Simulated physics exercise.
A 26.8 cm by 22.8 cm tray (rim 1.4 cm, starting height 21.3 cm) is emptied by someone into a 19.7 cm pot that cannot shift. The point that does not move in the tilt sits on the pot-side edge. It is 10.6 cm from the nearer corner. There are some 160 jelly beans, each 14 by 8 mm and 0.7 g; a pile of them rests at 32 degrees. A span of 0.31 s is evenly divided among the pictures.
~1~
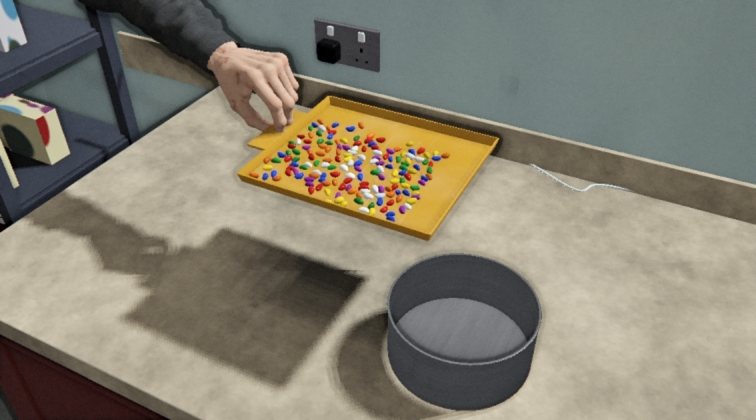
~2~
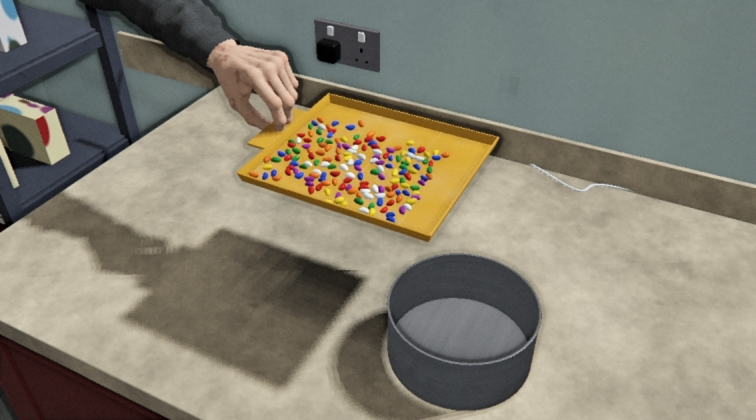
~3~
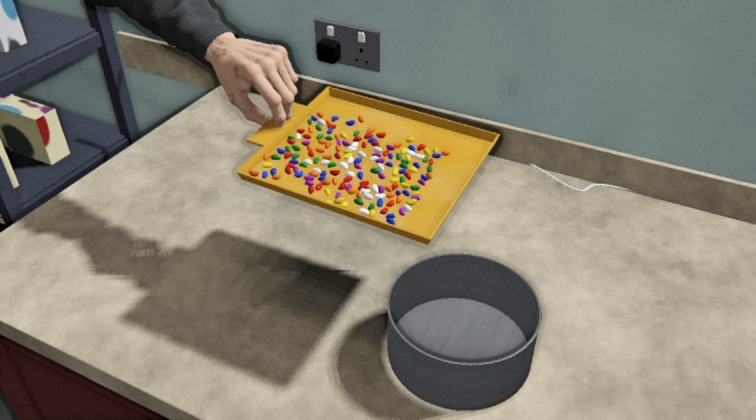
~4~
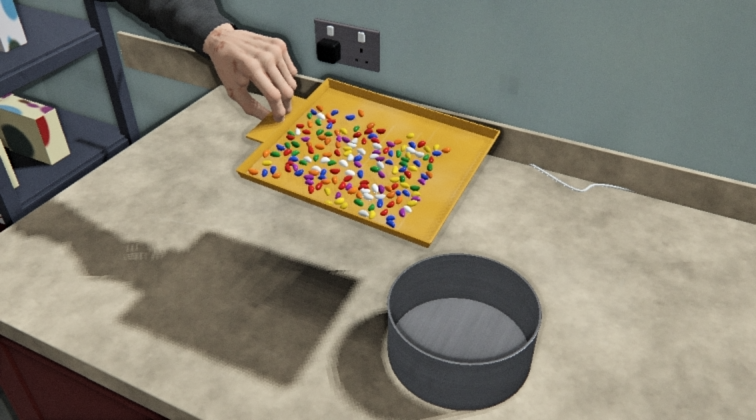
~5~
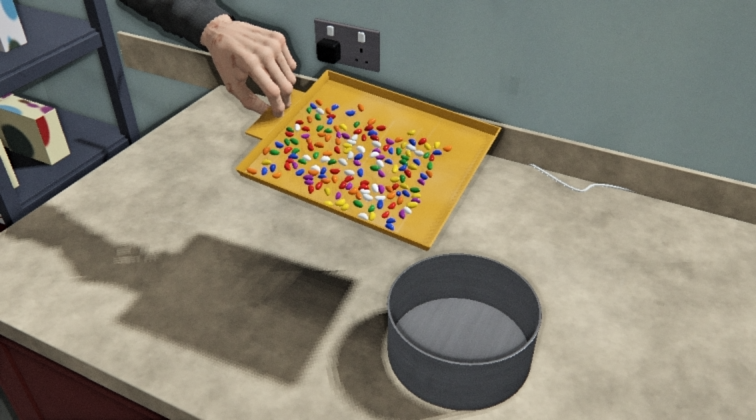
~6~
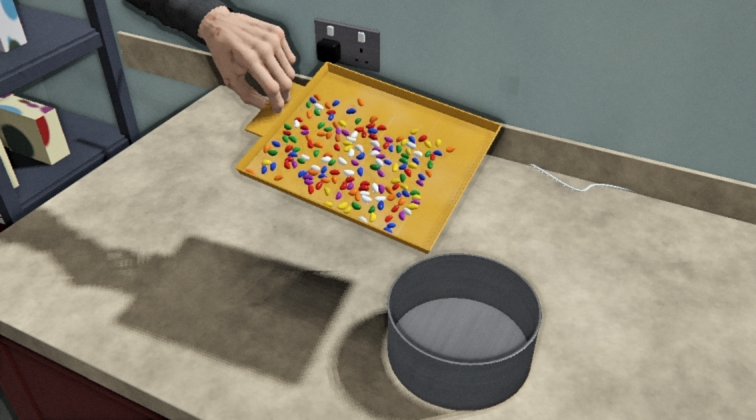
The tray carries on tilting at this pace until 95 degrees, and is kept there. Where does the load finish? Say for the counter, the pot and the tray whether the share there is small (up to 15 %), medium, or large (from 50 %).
Counter: Medium. Pot: Large. Tray: Small.
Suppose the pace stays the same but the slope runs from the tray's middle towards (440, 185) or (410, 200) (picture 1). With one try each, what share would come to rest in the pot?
Approximately 70 percent, then 100 percent.
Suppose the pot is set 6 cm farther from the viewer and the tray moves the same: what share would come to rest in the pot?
Then close to 40 per cent.
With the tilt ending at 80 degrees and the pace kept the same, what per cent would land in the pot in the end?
Roughly 70 percent.
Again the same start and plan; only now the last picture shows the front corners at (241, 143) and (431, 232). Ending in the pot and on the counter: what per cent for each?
The pot gets 65 and the counter 35.
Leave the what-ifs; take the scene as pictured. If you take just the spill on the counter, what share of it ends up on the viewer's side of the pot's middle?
Estimate: Close to 80 per cent of the pieces.
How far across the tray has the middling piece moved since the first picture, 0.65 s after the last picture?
Roughly 8 cm.
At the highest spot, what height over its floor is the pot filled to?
Around 1.5 cm above the floor.
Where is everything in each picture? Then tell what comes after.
Tray tilt 0 degrees, front corners at (241, 172) and (429, 231); middle of the pieces at (358, 169); pot at (464, 304), in the first frame.
Tray tilt 1 degrees, front corners at (241, 172) and (429, 233); middle of the pieces at (358, 168), in the second frame.
Tray tilt 4 degrees, front corners at (241, 171) and (429, 236), lowest corner right front; middle of the pieces at (357, 166), in the third frame.
Tray tilt 7 degrees, front corners at (240, 169) and (429, 240), lowest corner right front; middle of the pieces at (357, 164), in the fourth frame.
Tray tilt 11 degrees, front corners at (240, 168) and (428, 243), lowest corner right front; middle of the pieces at (357, 163), in the fifth frame.
Tray tilt 14 degrees, front corners at (239, 166) and (428, 247), lowest corner right front; middle of the pieces at (355, 163); pot at (464, 304), in the sixth frame.
Then, 0.65 s after the last picture, tilt 52 degrees; the tray holds 95 %, the pot 0 %.
Then, 1.09 s after the last picture, tilt 78 degrees; the tray holds 70 %, the pot 15 %.
Then, 1.60 s after the last picture, tilt 95 degrees; the tray holds 0 %, the pot 65 %.
In the end, counter 35 %, pot 65 %, tray 0 %.
